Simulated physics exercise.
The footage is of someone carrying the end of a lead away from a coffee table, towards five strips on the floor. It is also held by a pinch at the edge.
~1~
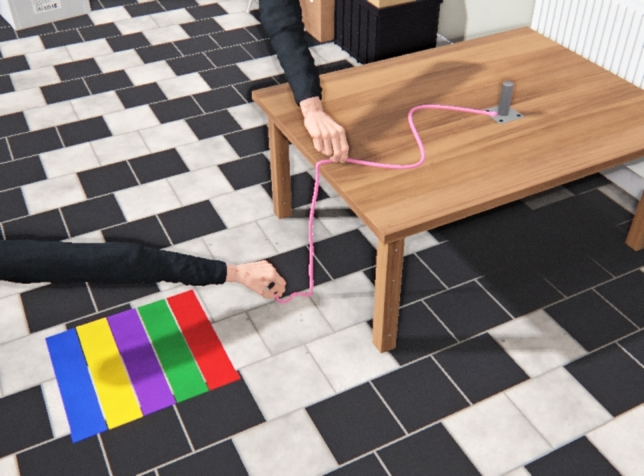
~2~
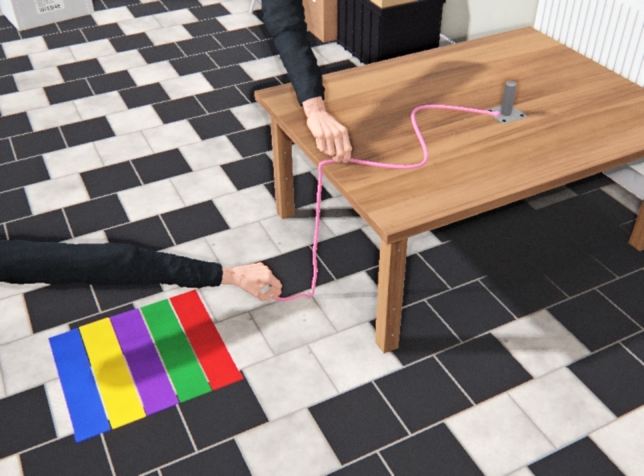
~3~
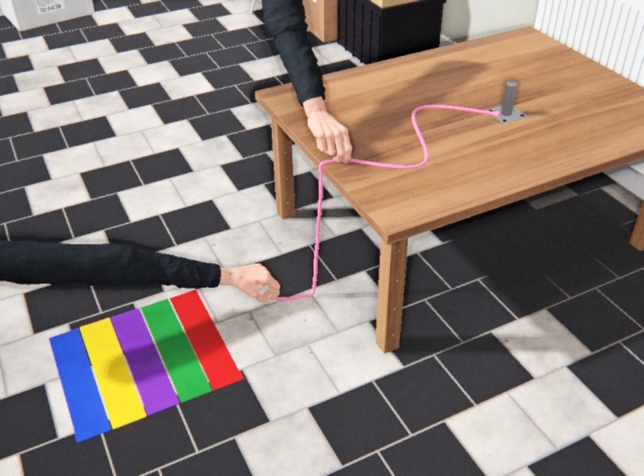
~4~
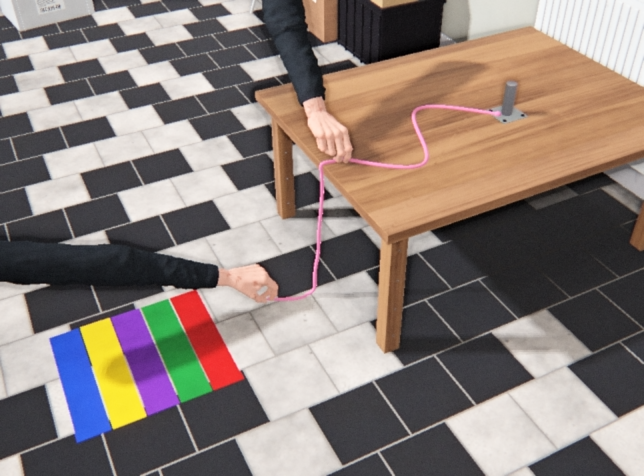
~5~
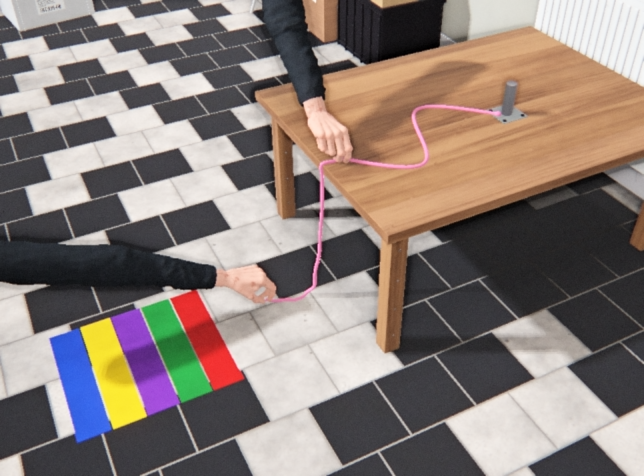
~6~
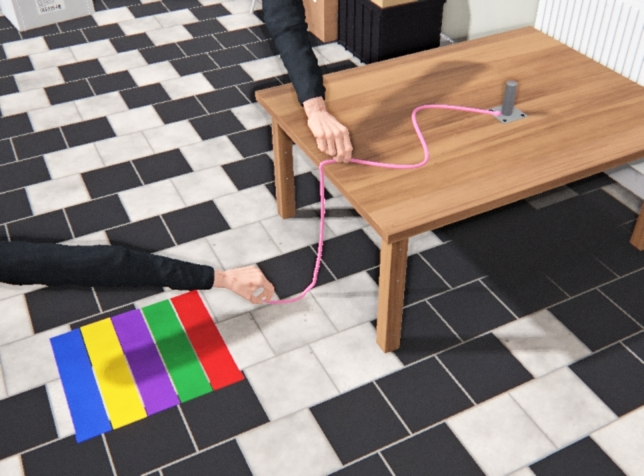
On a black-and-white tiled floor beside a wooden coffee table, one hand pinches a pink lead at the table's edge while another holds its end low, near five coloured strips. The lower hand edges very slightly left, and the hanging lead shifts a little, while the upper hand stays almost still.
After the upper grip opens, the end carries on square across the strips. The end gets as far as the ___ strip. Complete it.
The end gets as far as the blue strip.
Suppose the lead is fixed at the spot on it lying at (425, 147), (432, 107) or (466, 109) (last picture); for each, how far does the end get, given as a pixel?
The three spots are (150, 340), (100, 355) and (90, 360), in that order.
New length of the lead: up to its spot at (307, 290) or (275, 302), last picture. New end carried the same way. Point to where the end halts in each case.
Case by case it comes to about (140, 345) and then about (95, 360).
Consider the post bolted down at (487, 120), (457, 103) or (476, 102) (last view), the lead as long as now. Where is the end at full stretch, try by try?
It works out at around (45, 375), (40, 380) and (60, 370) for the three tries.
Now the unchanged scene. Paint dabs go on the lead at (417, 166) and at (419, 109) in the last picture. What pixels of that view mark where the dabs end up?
They finish close to (324, 165) and close to (430, 134).
A little later, end near (145, 342); over purple.
Next, end near (100, 358); over yellow.
When it is tight, end near (74, 367); over blue. The blue one.
